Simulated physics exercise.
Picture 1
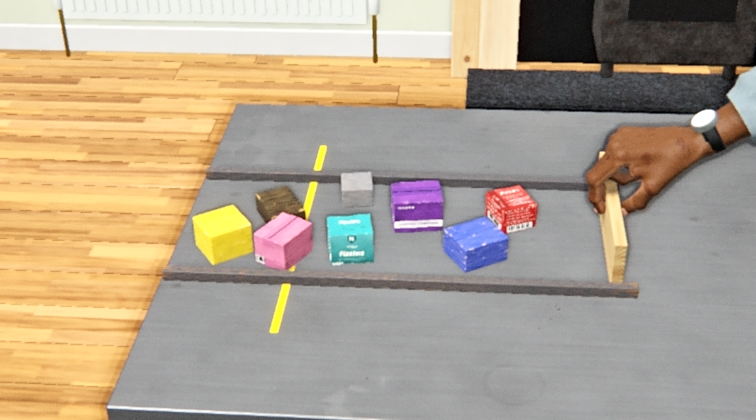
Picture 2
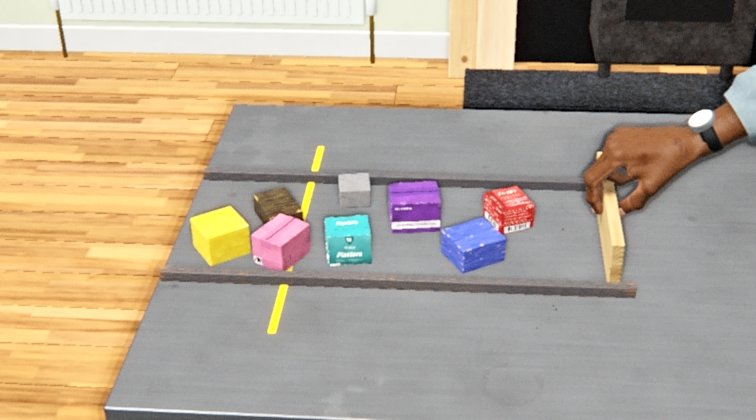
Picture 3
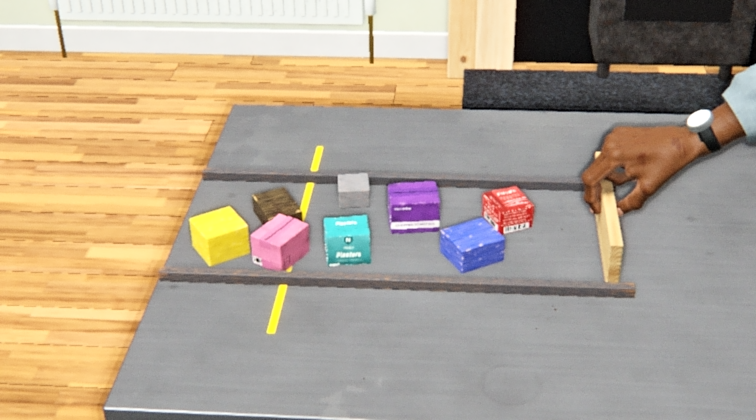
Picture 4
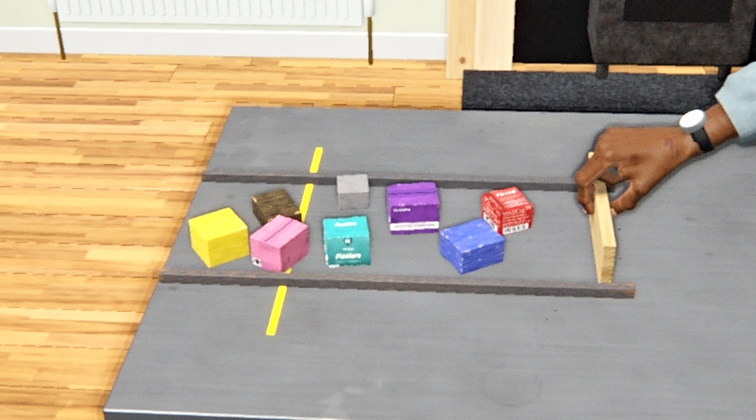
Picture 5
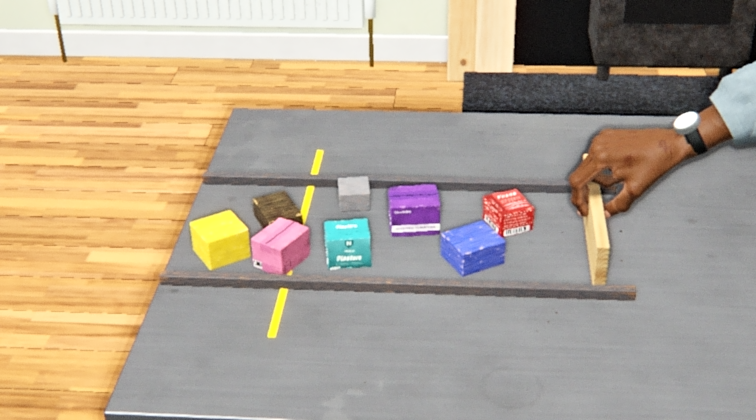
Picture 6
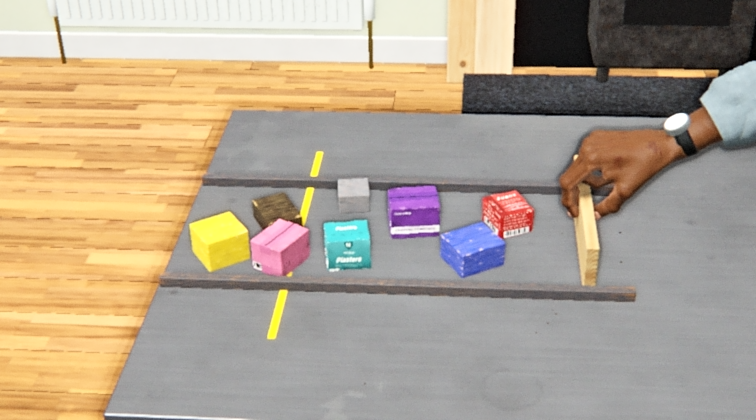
A dark hand wearing a watch holds an upright wooden board at the right of a grey tabletop, seen from above at an angle, with a wooden floor beyond. Between two dark strips sit eight loose blocks: yellow, black, pink, turquoise and grey around yellow tape at left, purple mid-way, blue and red nearer the board. The hand slides the board slightly left, while the blocks stay put and the view shifts very slightly.
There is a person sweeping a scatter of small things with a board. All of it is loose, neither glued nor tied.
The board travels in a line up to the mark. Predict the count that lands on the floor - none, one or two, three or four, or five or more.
The count on the floor is one or two.
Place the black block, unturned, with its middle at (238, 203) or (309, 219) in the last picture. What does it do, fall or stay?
Per position - saved; saved.
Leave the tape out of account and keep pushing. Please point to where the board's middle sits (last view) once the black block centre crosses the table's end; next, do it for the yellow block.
Middle: Roughly (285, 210); roughly (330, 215).
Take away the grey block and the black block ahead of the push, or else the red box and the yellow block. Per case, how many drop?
Tally of falls: 1 for the first try, 0 for the second.
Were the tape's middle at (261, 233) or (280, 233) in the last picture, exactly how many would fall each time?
In order, 3 then 3.
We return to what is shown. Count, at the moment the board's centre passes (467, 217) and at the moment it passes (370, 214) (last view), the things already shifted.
Well, it's 3 at the first one and 8 at the second.
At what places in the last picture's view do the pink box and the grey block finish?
In the last view, the middles sit near (179, 253) and near (287, 189).
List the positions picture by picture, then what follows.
In the first picture, yellow block (223, 235); black block (281, 210); pink box (284, 242); board (611, 216); tape (302, 228).
In the second picture, black block (278, 211); turquoise box (348, 241).
In the third picture, pink box (281, 244); purple box (413, 208).
In the fourth picture, yellow block (219, 238); grey block (353, 192).
In the fifth picture, black block (278, 214); blue block (473, 248).
In the sixth picture, yellow block (220, 242); black block (278, 216); pink box (281, 249); board (585, 220); tape (299, 233).
Soon after, none off yet; yellow block at rest near (220, 242); black block at rest near (278, 216); pink box at rest near (281, 249).
Then, none off yet; yellow block at rest near (220, 242); black block at rest near (278, 216); pink box moving near (270, 249).
By the end, the number that fall off is one or two; fallen, yellow block.
